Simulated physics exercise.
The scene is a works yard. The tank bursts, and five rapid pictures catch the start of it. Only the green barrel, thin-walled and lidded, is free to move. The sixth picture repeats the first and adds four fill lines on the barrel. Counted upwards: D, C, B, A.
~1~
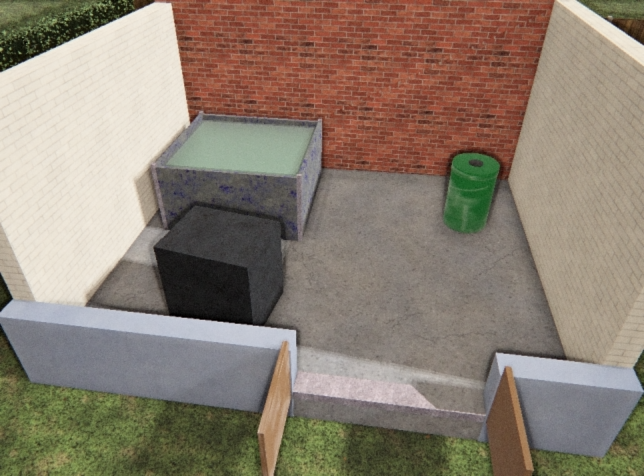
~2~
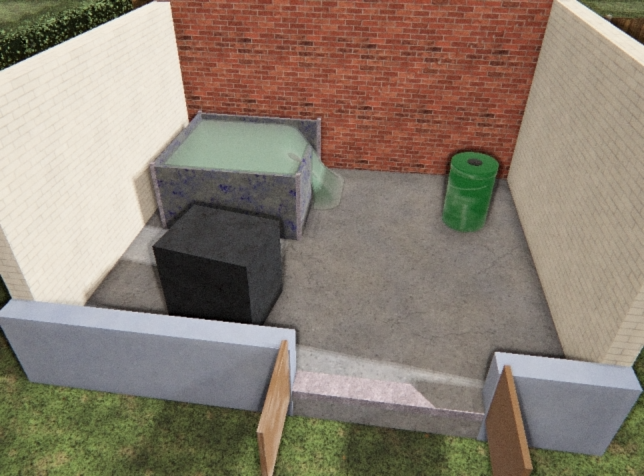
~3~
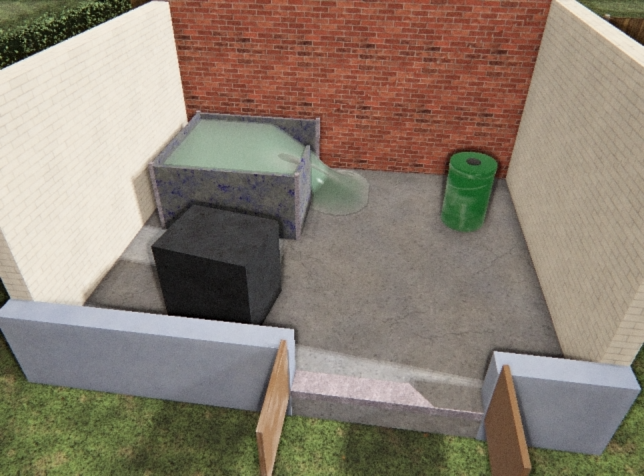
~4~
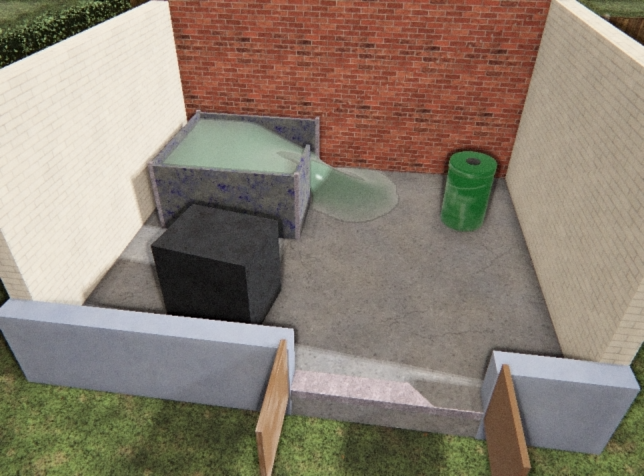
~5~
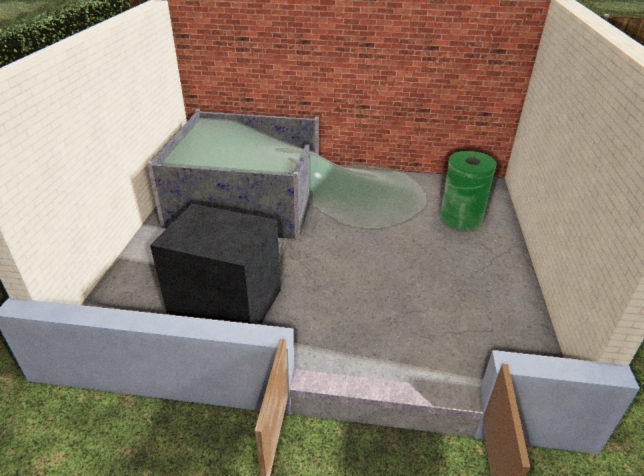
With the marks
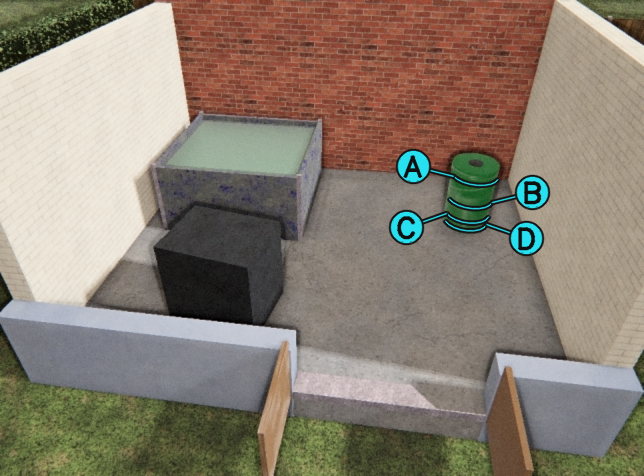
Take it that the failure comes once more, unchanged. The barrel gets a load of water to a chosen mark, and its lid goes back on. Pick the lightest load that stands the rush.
Line A.
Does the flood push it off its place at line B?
Yes, that goes wrong.
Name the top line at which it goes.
That is line B.
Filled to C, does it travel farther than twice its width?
Yes.
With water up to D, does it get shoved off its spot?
Yes, it does.
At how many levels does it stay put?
One of them.
On the marked copy, A at (477, 185); B at (472, 208); C at (469, 223); D at (467, 230); from the bottom up D, C, B, A.
With A, it does not move.
With B, it is pushed about its own width away.
With C, it is pushed about 6 times its own width away.
With D, it is washed out through the gate.
